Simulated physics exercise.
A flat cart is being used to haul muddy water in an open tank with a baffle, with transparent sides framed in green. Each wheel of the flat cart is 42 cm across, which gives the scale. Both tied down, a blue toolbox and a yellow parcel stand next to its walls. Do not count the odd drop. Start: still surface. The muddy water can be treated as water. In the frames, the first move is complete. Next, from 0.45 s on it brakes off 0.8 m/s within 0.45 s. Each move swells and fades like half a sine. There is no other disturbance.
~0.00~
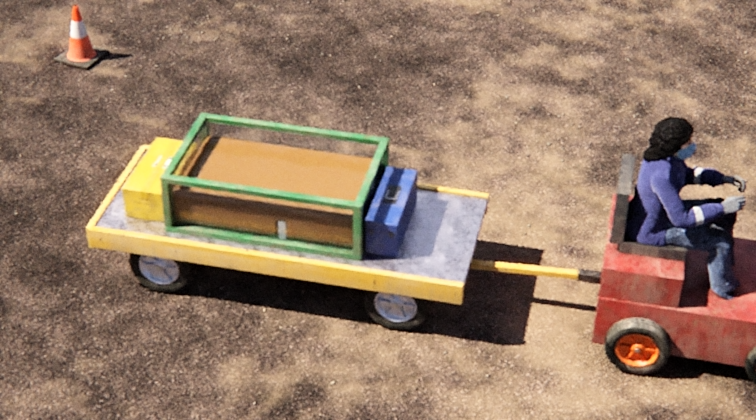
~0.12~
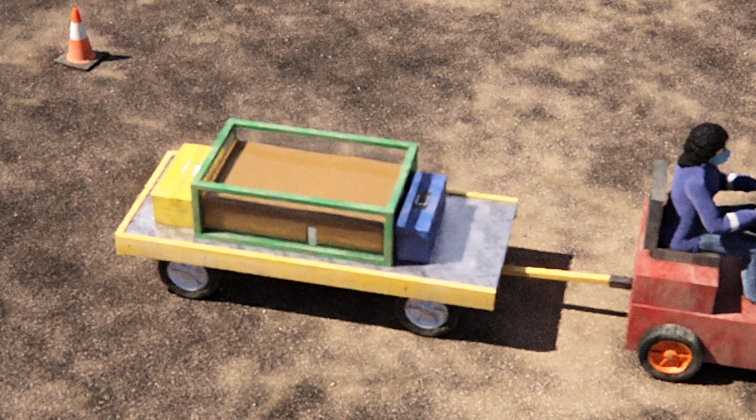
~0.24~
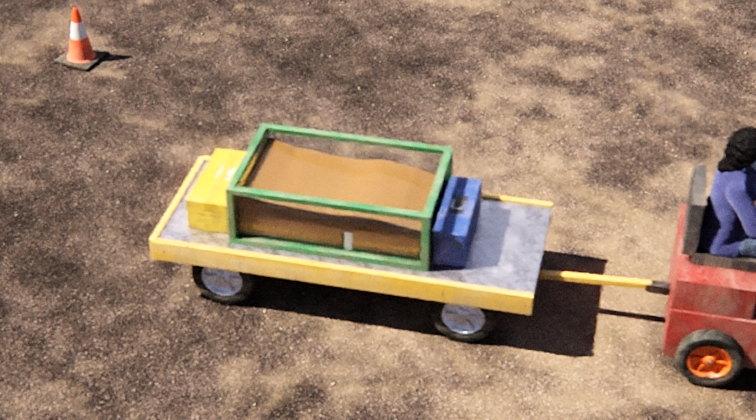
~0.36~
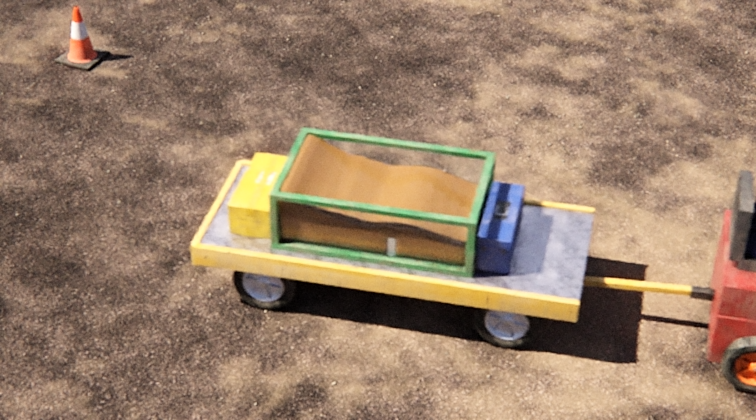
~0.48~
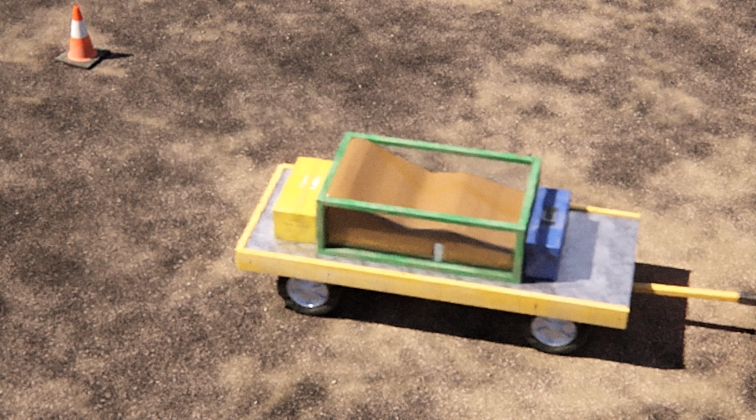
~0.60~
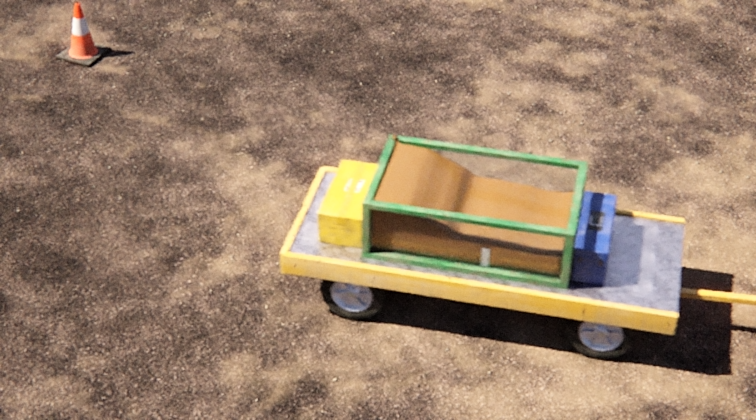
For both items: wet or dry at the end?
Well, the blue toolbox is hit by the liquid and the yellow parcel is not hit.
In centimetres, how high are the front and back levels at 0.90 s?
Roughly 28 cm in front and 18 cm behind.
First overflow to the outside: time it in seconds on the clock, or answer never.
Looks like it happens close to 1.6 s in.
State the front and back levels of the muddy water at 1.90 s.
At that moment it stands around 22 cm in front and around 24 cm behind.
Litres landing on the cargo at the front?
Roughly 2 litres.
Then, 0.90 s in, front 28 cm, middle 31 cm, back 19 cm above the floor; no loss so far.
Then, 1.40 s in, front 39 cm, middle 20 cm, back 19 cm above the floor; no loss so far.
Then, 1.90 s in, front 23 cm, middle 23 cm, back 24 cm above the floor; the loss stands at 1 per cent, over the front.
Then, 3.88 s in, the loss stands at 1 per cent, over the front; the blue toolbox has caught 2 litres and the yellow parcel nothing.
